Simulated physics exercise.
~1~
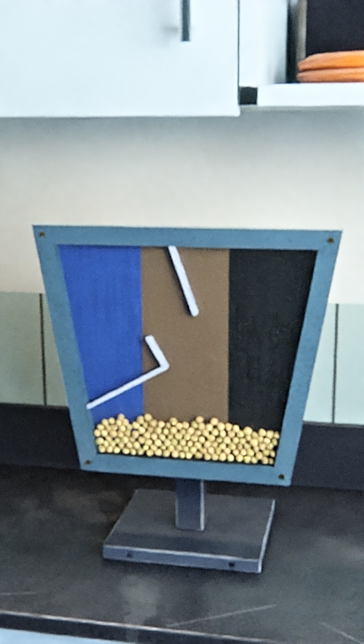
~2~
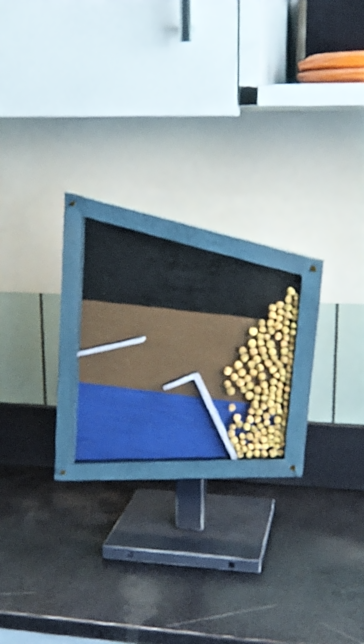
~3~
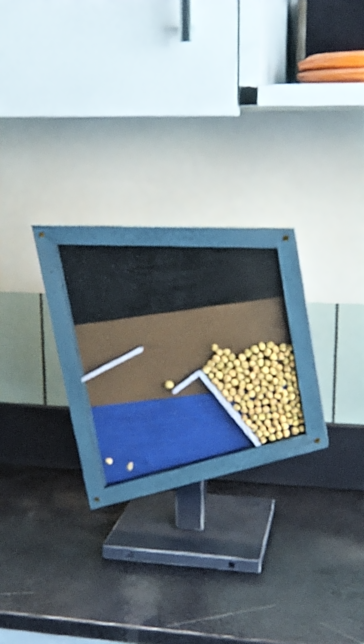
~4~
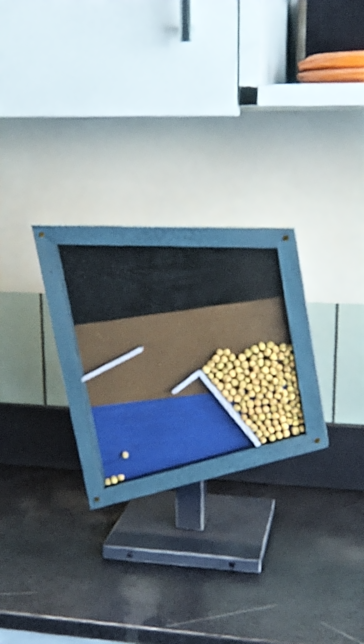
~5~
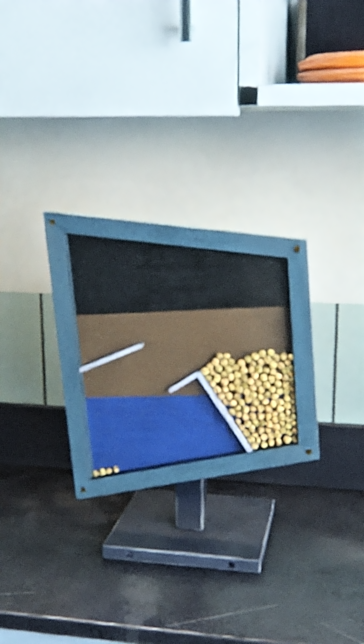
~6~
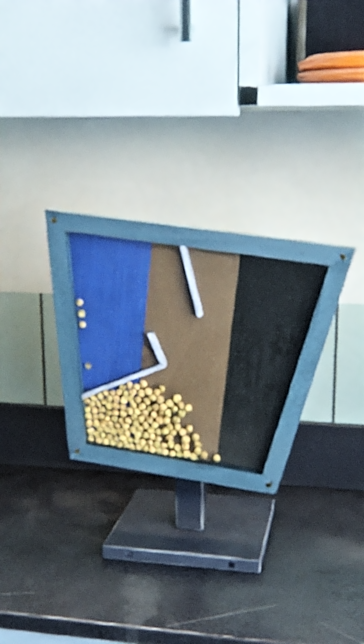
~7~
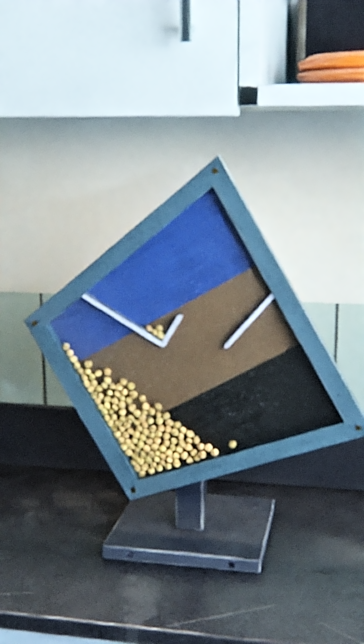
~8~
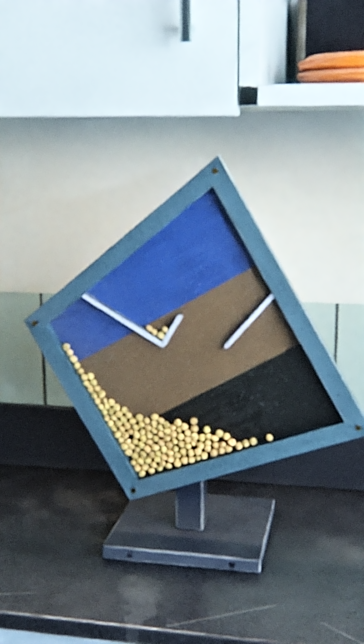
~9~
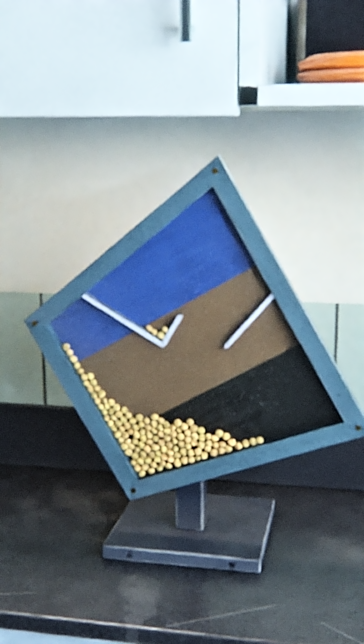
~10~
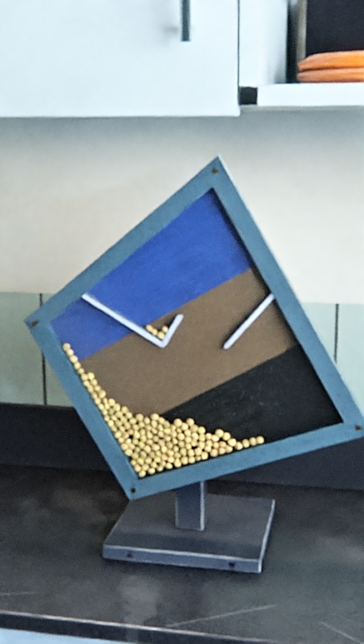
A flat, closed case with a blue-grey frame, holding pale beads in front of blue, brown and black strips, starts nearly upright on its stand. It turns anticlockwise until the blue strip lies at the bottom, and the beads pile up at the right behind a bent white bar. A few slip past and gather in the lower left corner. The case then swings back clockwise, through upright and beyond, spilling the beads leftward. It stops tilted clockwise, the beads settling mostly over black, with some over brown and a few caught in the bent bar.
